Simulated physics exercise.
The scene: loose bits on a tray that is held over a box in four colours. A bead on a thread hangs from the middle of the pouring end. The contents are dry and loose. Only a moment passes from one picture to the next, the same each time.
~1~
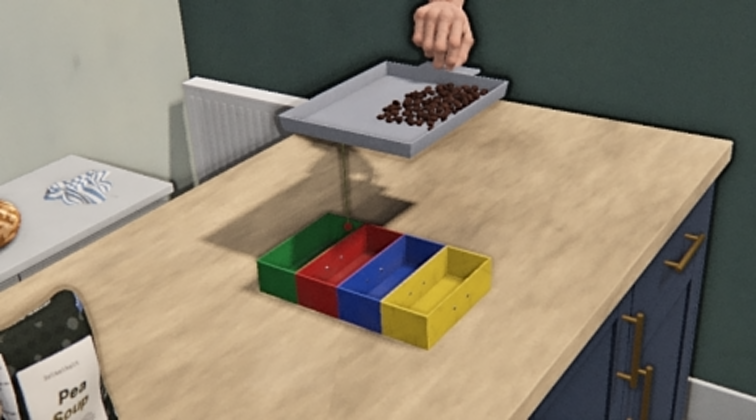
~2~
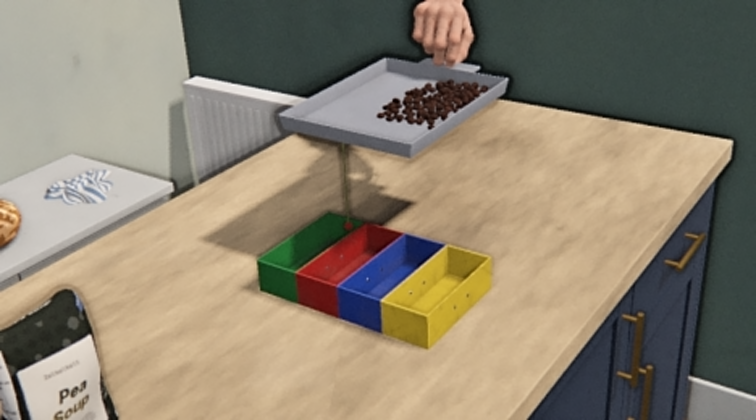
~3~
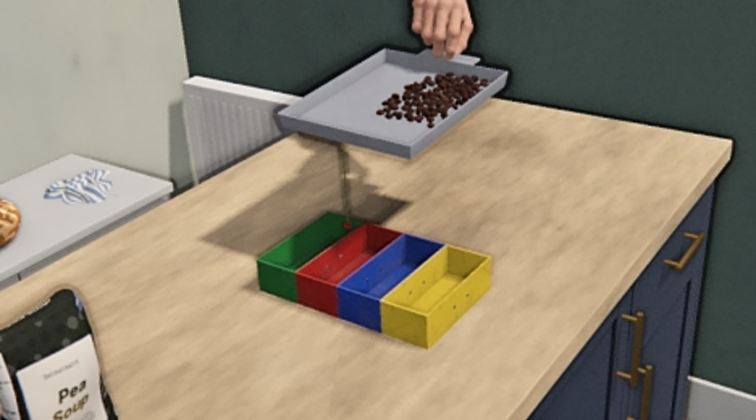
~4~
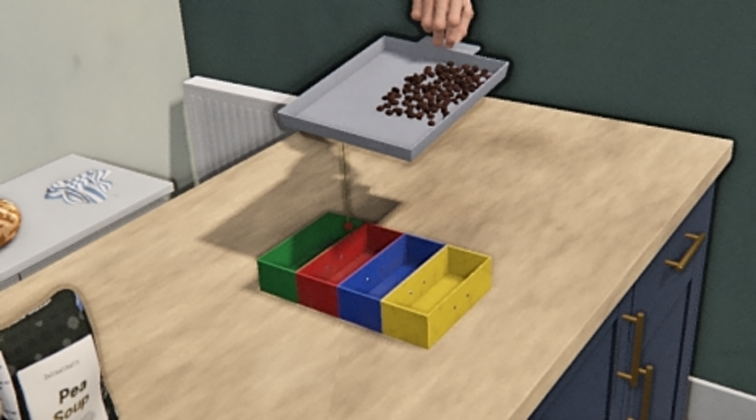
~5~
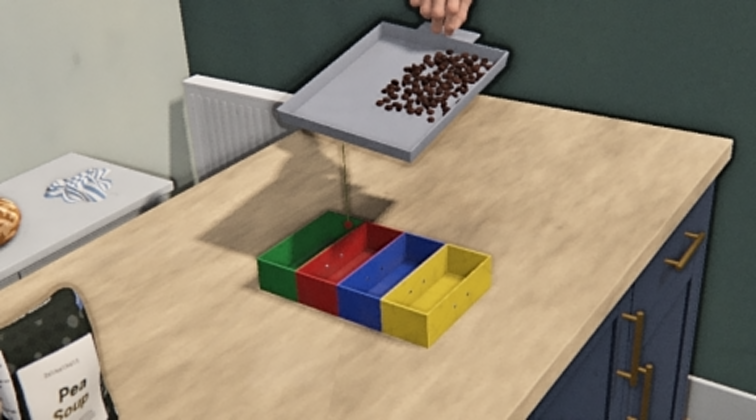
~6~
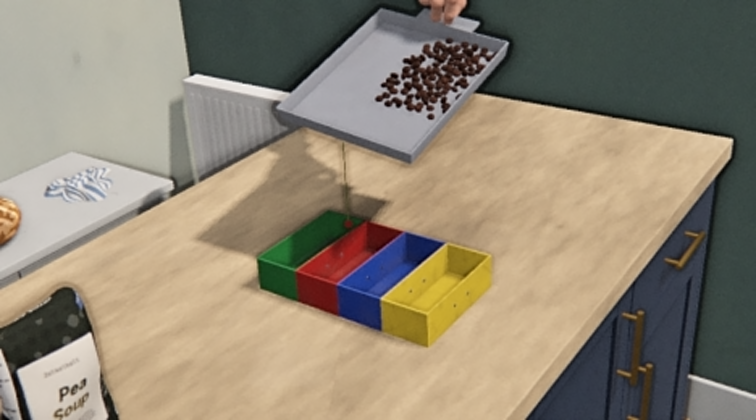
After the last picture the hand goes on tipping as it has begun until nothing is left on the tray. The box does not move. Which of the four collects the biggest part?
The blue one ends fullest.
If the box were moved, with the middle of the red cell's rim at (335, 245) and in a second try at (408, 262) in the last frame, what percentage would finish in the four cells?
The first gives 100 %, the second 100 %.
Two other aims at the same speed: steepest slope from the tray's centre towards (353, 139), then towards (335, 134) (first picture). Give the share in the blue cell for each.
About 40 and 0 per cent.
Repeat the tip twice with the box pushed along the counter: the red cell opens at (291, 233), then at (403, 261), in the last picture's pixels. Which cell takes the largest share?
First the yellow one, then the red one.
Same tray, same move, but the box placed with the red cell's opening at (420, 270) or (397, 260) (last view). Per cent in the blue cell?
The first gives 0 %, the second 10 %.
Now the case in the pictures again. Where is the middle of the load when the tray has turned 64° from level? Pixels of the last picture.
Close to (398, 144).
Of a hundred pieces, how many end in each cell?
Green cell: 0 %, red cell: 10 %, blue cell: 80 %, yellow cell: 10 %.
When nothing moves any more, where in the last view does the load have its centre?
Roughly at (398, 287).
Shortly afterwards, tray tipped steeply; all but a few on the tray; a little falling or outside the box.
Next, tray tipped past a quarter turn; near a quarter on the tray; near half in the blue cell; a little in the yellow cell; a little in the red cell; a little falling or outside the box.
Some moments later, tray tipped past a quarter turn; the bulk in the blue cell; a little in the red cell; a little in the yellow cell.
In the end, tray tipped past a quarter turn; the bulk in the blue cell; a little in the red cell; a little in the yellow cell; none at all in the green cell.
